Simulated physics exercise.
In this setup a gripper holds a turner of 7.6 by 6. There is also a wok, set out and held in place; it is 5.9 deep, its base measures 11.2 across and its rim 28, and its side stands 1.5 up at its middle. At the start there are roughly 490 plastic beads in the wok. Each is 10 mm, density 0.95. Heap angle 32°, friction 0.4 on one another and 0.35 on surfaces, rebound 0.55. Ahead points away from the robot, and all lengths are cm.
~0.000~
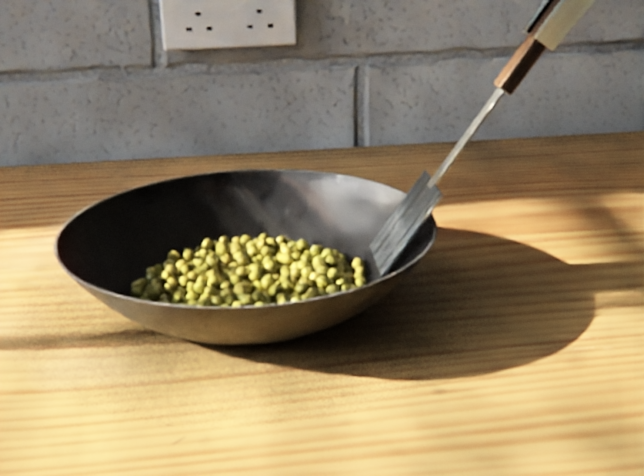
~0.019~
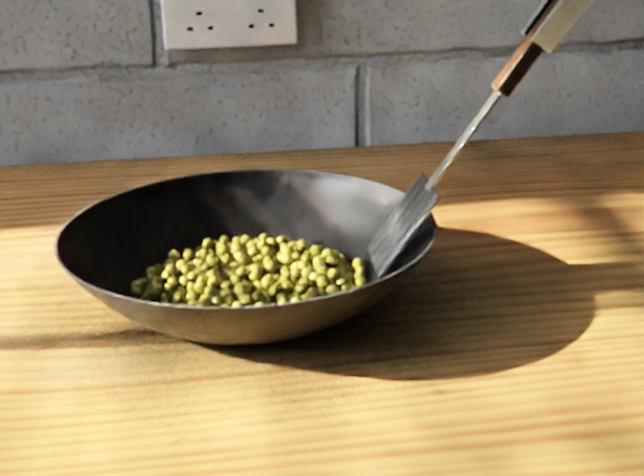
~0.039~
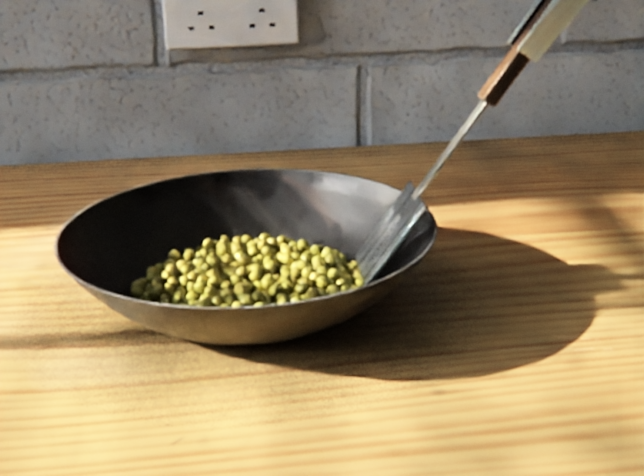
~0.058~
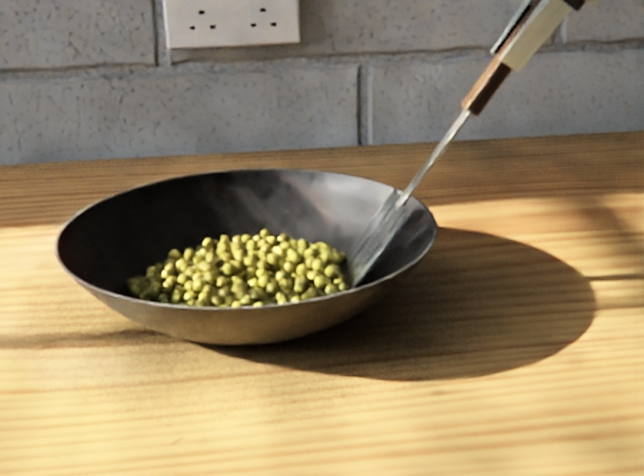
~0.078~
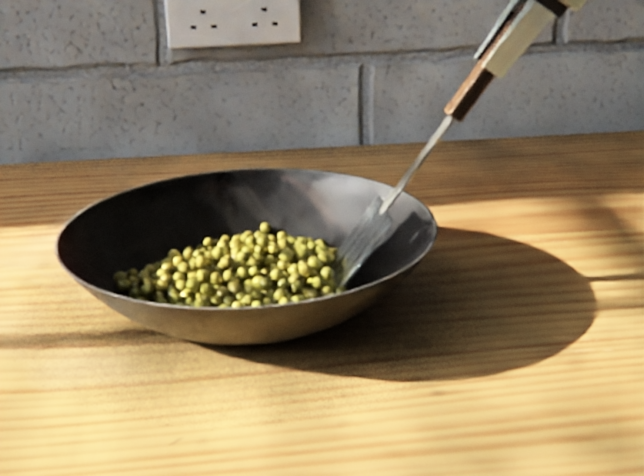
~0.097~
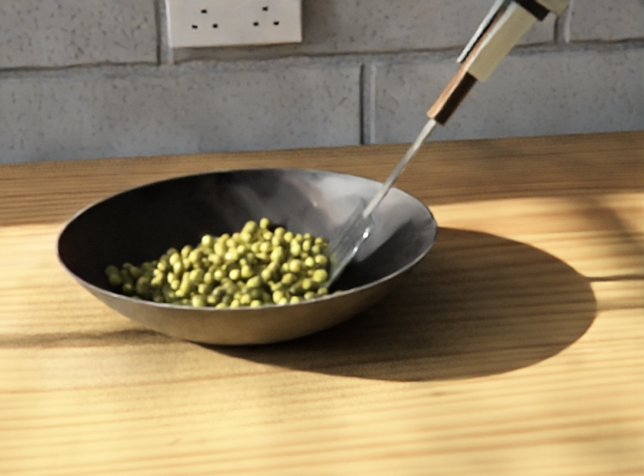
A gripped turner slides down into the dark wok and pushes the green beads left.
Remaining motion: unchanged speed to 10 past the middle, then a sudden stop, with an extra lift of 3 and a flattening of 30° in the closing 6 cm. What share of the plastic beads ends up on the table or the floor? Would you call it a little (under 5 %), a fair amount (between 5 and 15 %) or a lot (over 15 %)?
A fair amount, between 5 and 15 %.
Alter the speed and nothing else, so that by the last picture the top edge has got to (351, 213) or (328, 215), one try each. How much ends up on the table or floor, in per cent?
I'd estimate some 10 and 20 in a hundred.
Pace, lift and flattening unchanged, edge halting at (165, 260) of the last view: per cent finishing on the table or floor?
Approximately 0 per cent, I reckon.
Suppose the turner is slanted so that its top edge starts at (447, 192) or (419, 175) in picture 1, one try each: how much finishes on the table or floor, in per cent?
Close to 10 and 5 percent respectively.
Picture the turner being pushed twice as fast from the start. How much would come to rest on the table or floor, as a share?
I'd reckon close to 20 per cent.
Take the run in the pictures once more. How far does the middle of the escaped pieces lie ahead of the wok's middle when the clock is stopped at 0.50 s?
Some 18 centimetres ahead.
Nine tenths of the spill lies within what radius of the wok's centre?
35 cm.
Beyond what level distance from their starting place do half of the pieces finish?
Somewhere near 3 centimetres, I reckon.
After 0.18 s, sloping 54°, highest piece 6 above the table; 494 in the wok.
After 0.26 s, sloping 44°, highest piece 5 above the table; 494 in the wok.
After 0.50 s, sloping 24°, highest piece 6 above the table; 447 in the wok, 43 on the table or floor, 4 on the blade or in flight.
After 1.55 s, sloping 24°, highest piece 4 above the table; 447 in the wok, 47 on the table or floor.
In the end, 447 in the wok, 47 on the table or floor. That is 10 % on the table or floor.
